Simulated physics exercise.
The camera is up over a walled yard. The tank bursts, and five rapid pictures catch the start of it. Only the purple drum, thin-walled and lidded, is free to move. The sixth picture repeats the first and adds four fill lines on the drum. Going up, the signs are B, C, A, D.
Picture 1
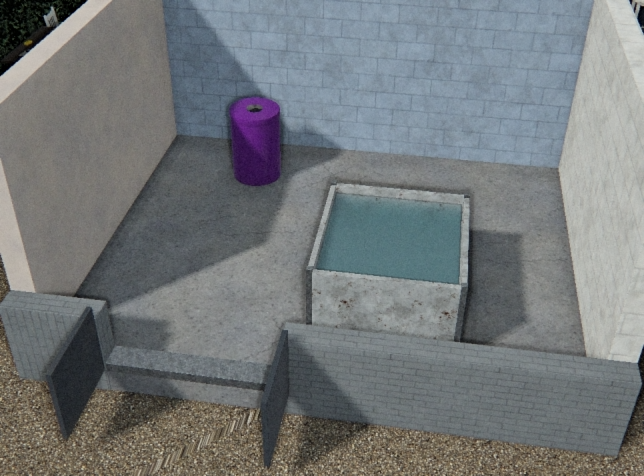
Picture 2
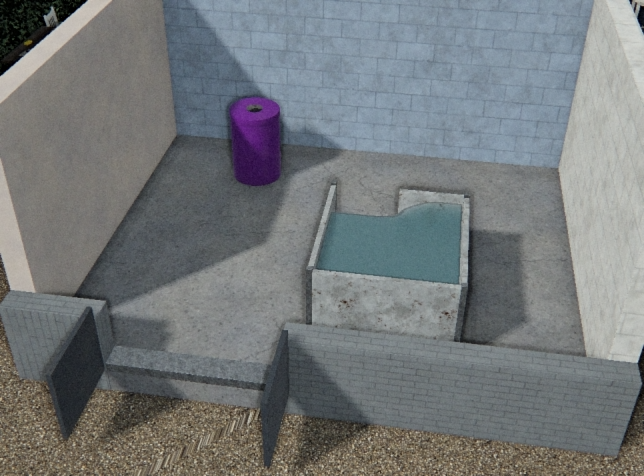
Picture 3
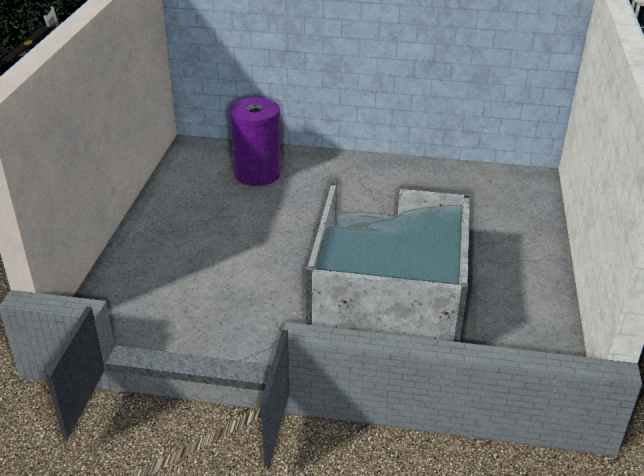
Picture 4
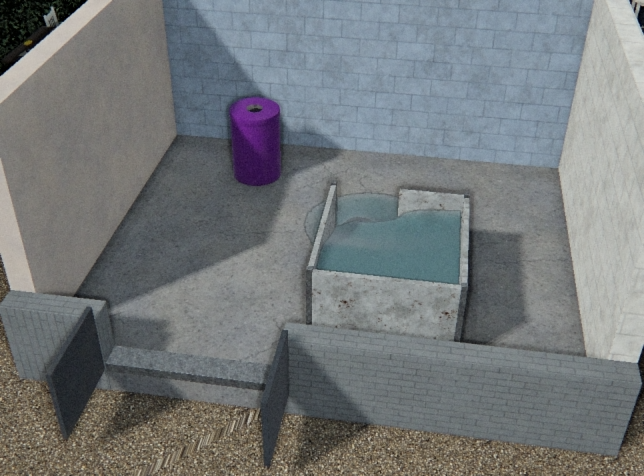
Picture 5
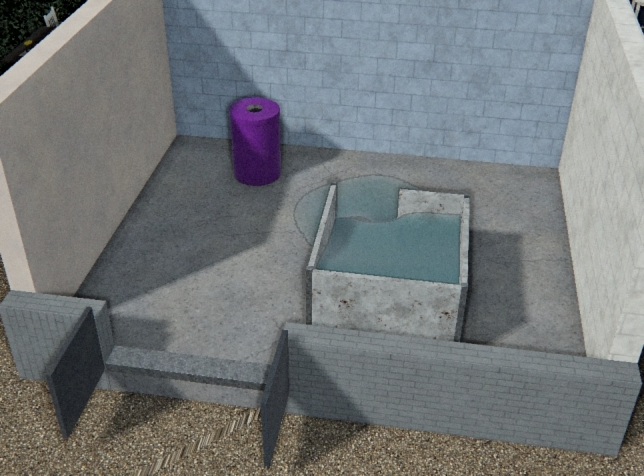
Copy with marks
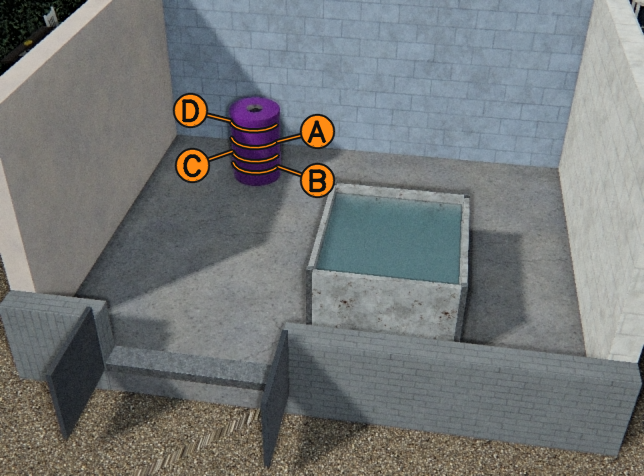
In the video, a gap appears in the back wall of a water-filled concrete tank in a walled yard, and water pours out, spreading behind and left of the tank, while the purple drum stays still.
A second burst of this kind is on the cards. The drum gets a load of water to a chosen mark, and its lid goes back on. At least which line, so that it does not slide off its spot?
B is the one.
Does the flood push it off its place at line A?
No, not at all.
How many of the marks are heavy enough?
All four.
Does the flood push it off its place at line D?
No, not at all.
On the marked copy, A at (250, 147); B at (251, 172); C at (251, 161); D at (249, 130); from the bottom up B, C, A, D.
With A, it does not move.
With B, it does not move.
With C, it does not move.
With D, it does not move.
